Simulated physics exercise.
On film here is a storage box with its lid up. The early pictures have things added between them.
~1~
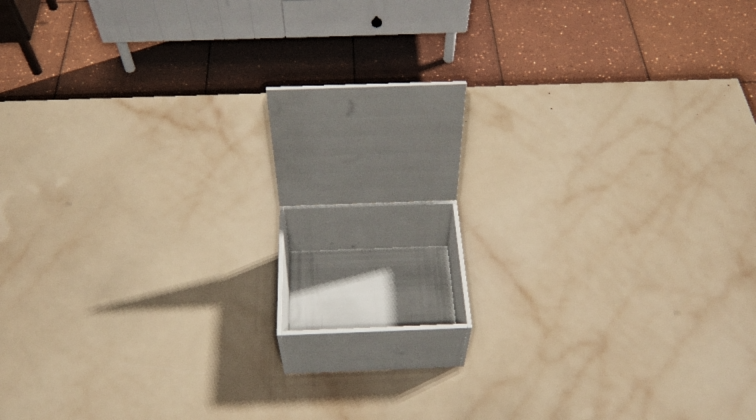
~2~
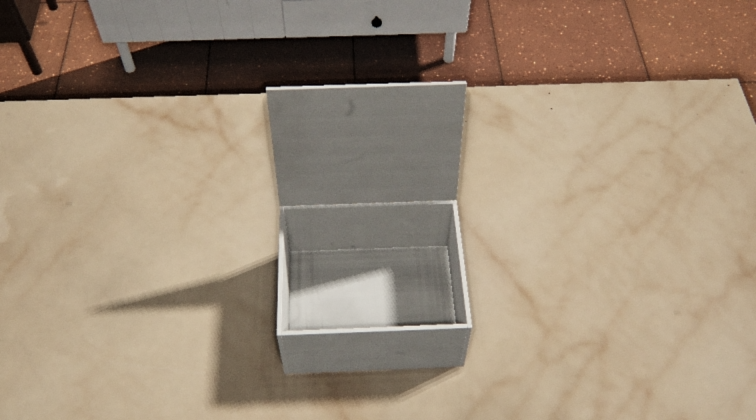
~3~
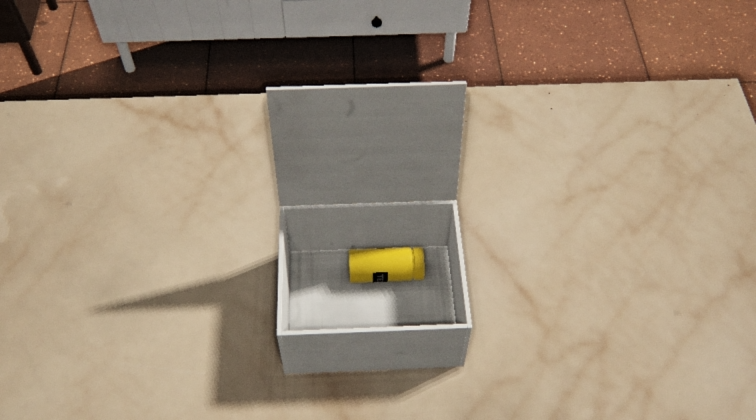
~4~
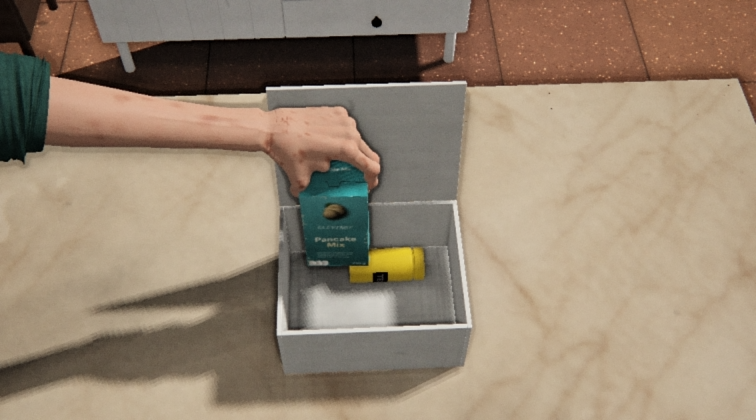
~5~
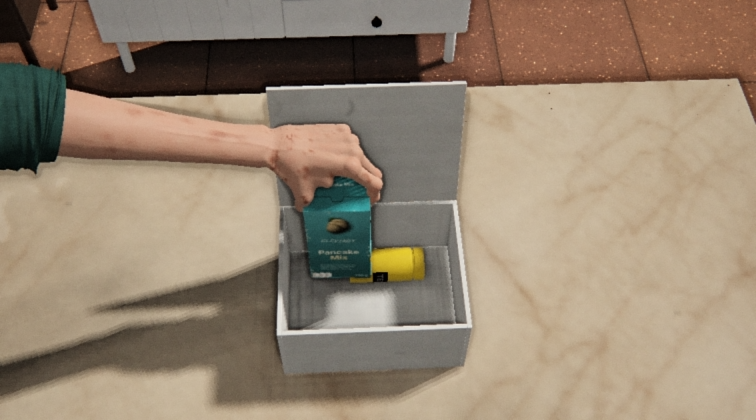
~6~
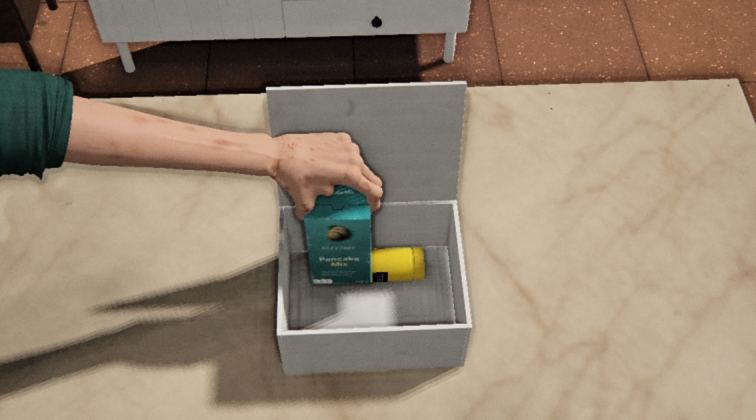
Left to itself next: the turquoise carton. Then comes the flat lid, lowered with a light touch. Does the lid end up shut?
The lid remains open.
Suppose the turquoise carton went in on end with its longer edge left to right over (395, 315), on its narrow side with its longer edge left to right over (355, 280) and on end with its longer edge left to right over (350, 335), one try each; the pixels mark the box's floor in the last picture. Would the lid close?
The lid is kept raised the first time, lowers completely the second time and is kept raised the third time.
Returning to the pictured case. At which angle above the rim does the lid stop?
Angle: About 18°.
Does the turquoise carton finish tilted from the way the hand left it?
Once everything settles, the turquoise carton ends up at a slant.
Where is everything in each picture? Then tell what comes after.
The last thing is not in view yet, in the first picture.
The last thing is not in view yet, in the second picture.
The last thing is not in view yet; yellow shaker (386, 265), in the third picture.
Still above its spot; turquoise carton (337, 215); yellow shaker (386, 265), in the fourth picture.
Still above its spot; turquoise carton (340, 228); yellow shaker (386, 265), in the fifth picture.
Put in, still held; turquoise carton (340, 235); yellow shaker (386, 265), in the sixth picture.
Then, 0.70 s past the last view, turquoise carton rocked 50° from its first pose near (333, 286); yellow shaker displaced a little.
Then, 1.60 s past the last view, lid 59° above the rim; turquoise carton rocked 50° from its first pose near (334, 285); yellow shaker displaced a little.
Then, 2.20 s past the last view, lid 18° above the rim; turquoise carton rocked 50° from its first pose near (334, 285); yellow shaker displaced a little.
Finally, lid 18° above the rim; down or leaning hard in the box, turquoise carton; yellow shaker still in place. Final places as the last picture's camera would see them, turquoise carton near (334, 285).
